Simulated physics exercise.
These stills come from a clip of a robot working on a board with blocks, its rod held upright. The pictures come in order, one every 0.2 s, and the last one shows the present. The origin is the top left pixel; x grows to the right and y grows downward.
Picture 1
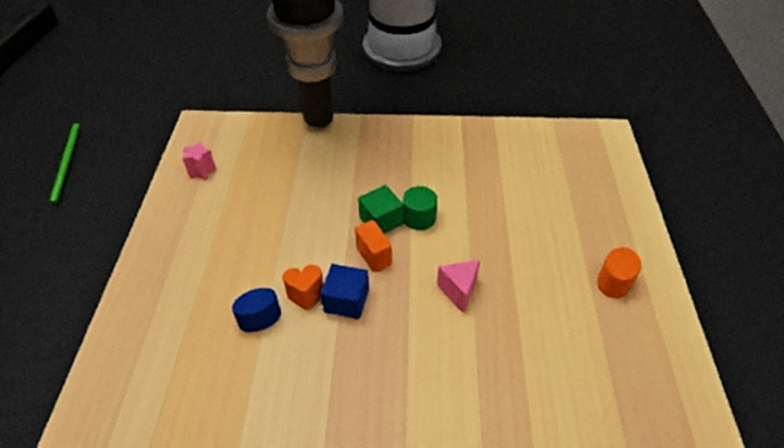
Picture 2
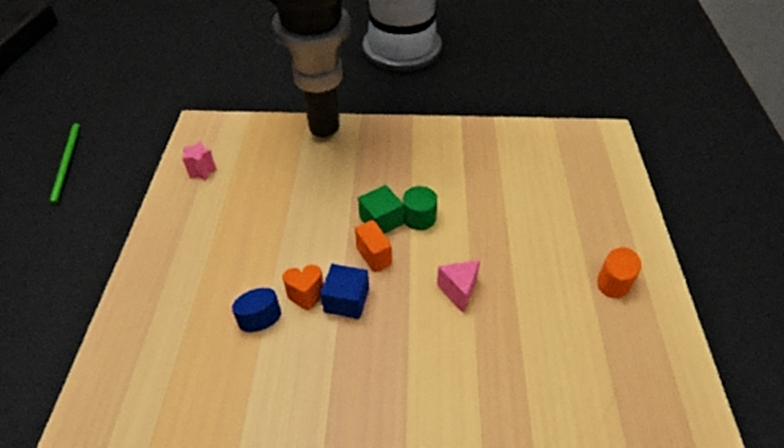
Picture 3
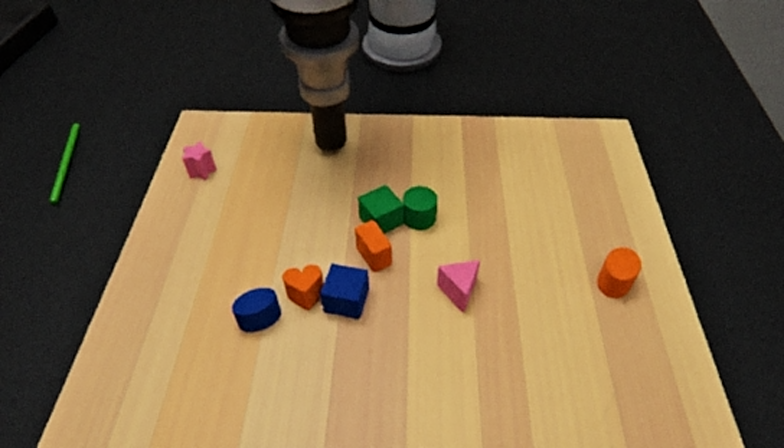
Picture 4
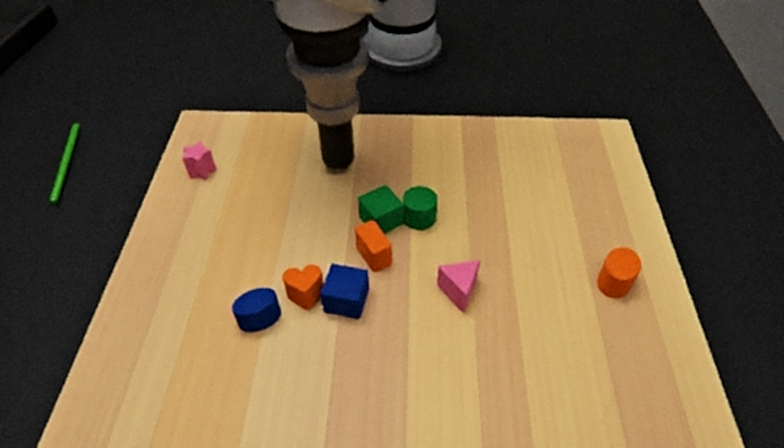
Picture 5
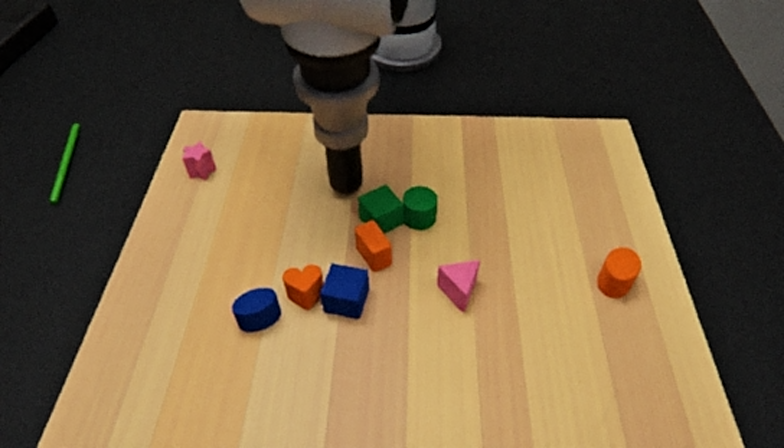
On a wooden board scattered with orange, blue, green and pink blocks, a robot arm's dark rod moves from the far edge toward the viewer and slightly right, nearing the green square, while the blocks stay still.
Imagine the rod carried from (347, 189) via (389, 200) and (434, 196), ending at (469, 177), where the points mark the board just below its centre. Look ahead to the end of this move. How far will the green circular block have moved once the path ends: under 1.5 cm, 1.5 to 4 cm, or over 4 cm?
Final distance: 1.5 to 4 cm.
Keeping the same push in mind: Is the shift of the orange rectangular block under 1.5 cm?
I believe so.
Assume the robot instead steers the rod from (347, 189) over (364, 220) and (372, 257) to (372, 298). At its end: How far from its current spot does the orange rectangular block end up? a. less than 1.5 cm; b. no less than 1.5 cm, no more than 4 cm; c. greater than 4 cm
c: Greater than 4 cm.
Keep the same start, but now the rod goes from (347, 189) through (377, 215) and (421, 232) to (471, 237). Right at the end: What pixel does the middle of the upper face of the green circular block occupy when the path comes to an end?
It should be at about (478, 191).
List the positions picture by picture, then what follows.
The first frame shows rod's lower end (319, 118); orange rectangular block (373, 236); green square (381, 200); green circular block (420, 198).
The second frame shows rod (324, 128); blocks still.
The third frame shows rod (331, 141); blocks still.
The fourth frame shows rod (339, 159); blocks still.
The fifth frame shows rod (346, 182); orange rectangular block (373, 236); green square (381, 200); green circular block (420, 198).
What follows on the original path. One third of the way, rod (390, 193); green square (388, 206), turned 30° clockwise.
Two thirds of the way, rod (436, 188); green square (388, 207), turned 35° clockwise; green circular block (438, 203).
At the end, rod (470, 170); orange rectangular block still; green square (388, 207), turned 35° clockwise; green circular block (438, 203).
